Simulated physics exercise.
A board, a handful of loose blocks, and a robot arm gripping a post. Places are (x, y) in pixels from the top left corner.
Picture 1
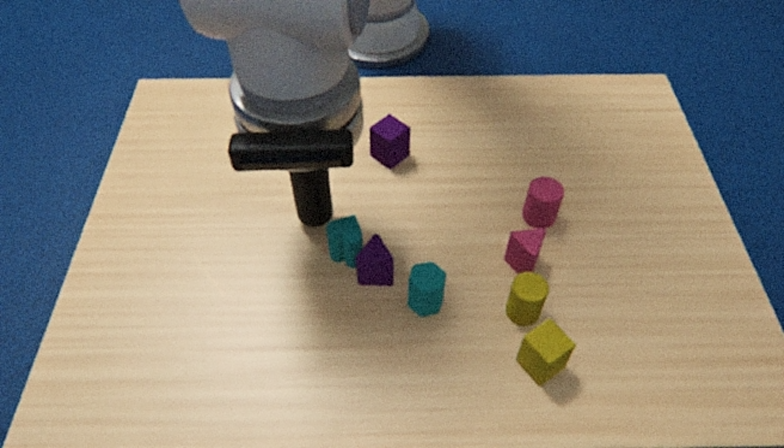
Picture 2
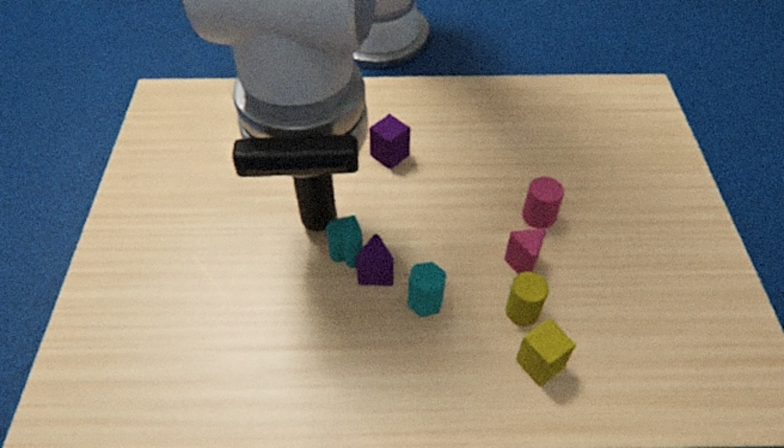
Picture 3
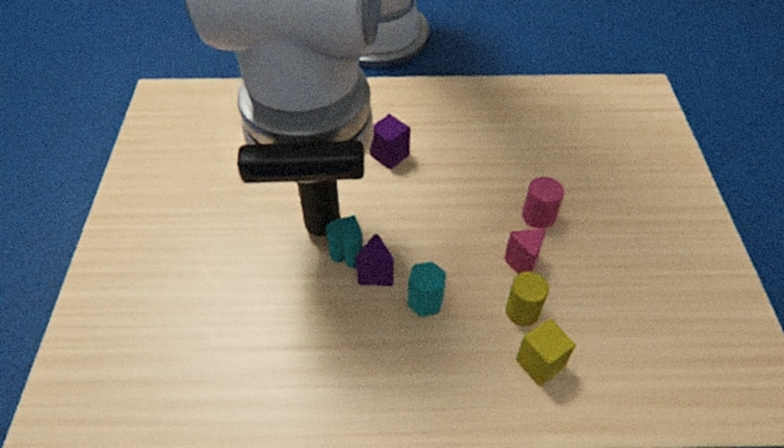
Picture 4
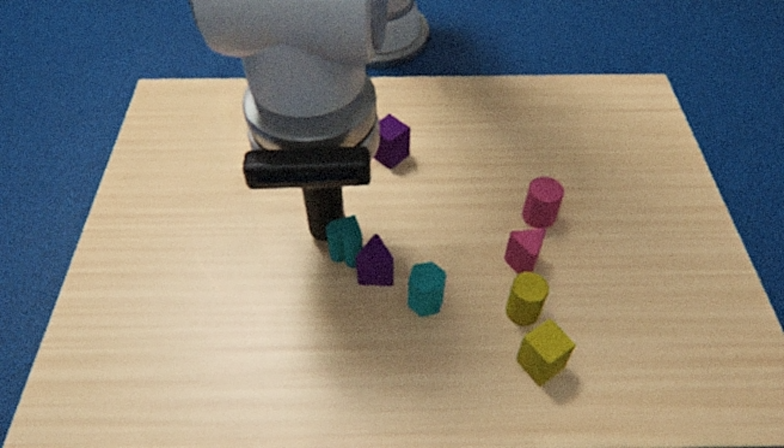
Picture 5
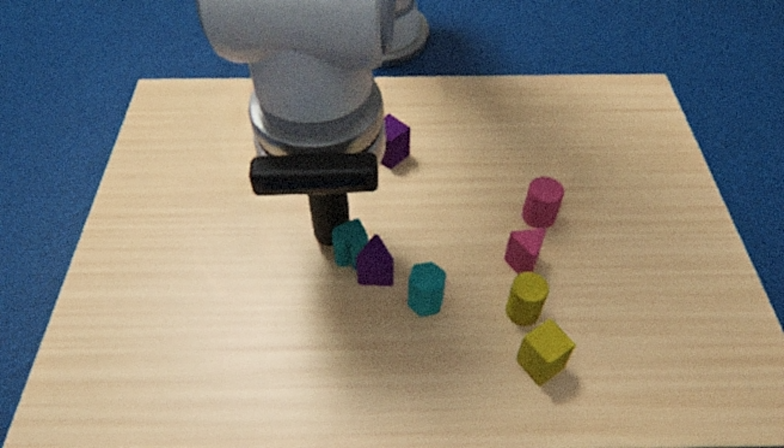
On a pale wooden table scattered with small colourful blocks, a robot arm holding a black post crept slightly right and toward the viewer, then nudged the turquoise heart block a little to the right.
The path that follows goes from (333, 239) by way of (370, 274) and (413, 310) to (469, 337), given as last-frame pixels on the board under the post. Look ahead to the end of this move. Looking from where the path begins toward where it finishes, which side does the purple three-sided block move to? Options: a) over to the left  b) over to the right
b (over to the right)
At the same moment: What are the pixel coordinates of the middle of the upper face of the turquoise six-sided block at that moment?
My estimate: (519, 318).
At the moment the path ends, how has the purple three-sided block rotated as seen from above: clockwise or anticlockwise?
Spins clockwise.
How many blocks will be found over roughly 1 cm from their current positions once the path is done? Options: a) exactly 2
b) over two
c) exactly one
The one that fits is b, over two.
One third of the way, post at (370, 269); turquoise heart block at (398, 266), turned 35° anticlockwise; purple three-sided block at (419, 286), turned 45° clockwise; turquoise six-sided block at (451, 290), turned 50° anticlockwise.
Two thirds of the way, post at (414, 303); turquoise heart block at (444, 305), turned 20° anticlockwise; purple three-sided block at (458, 331), turned 35° clockwise; turquoise six-sided block at (492, 313).
At the end, post at (470, 331); turquoise heart block at (497, 342); purple three-sided block at (483, 366), turned 80° clockwise; turquoise six-sided block at (519, 318), turned 170° anticlockwise; yellow disc not moved.
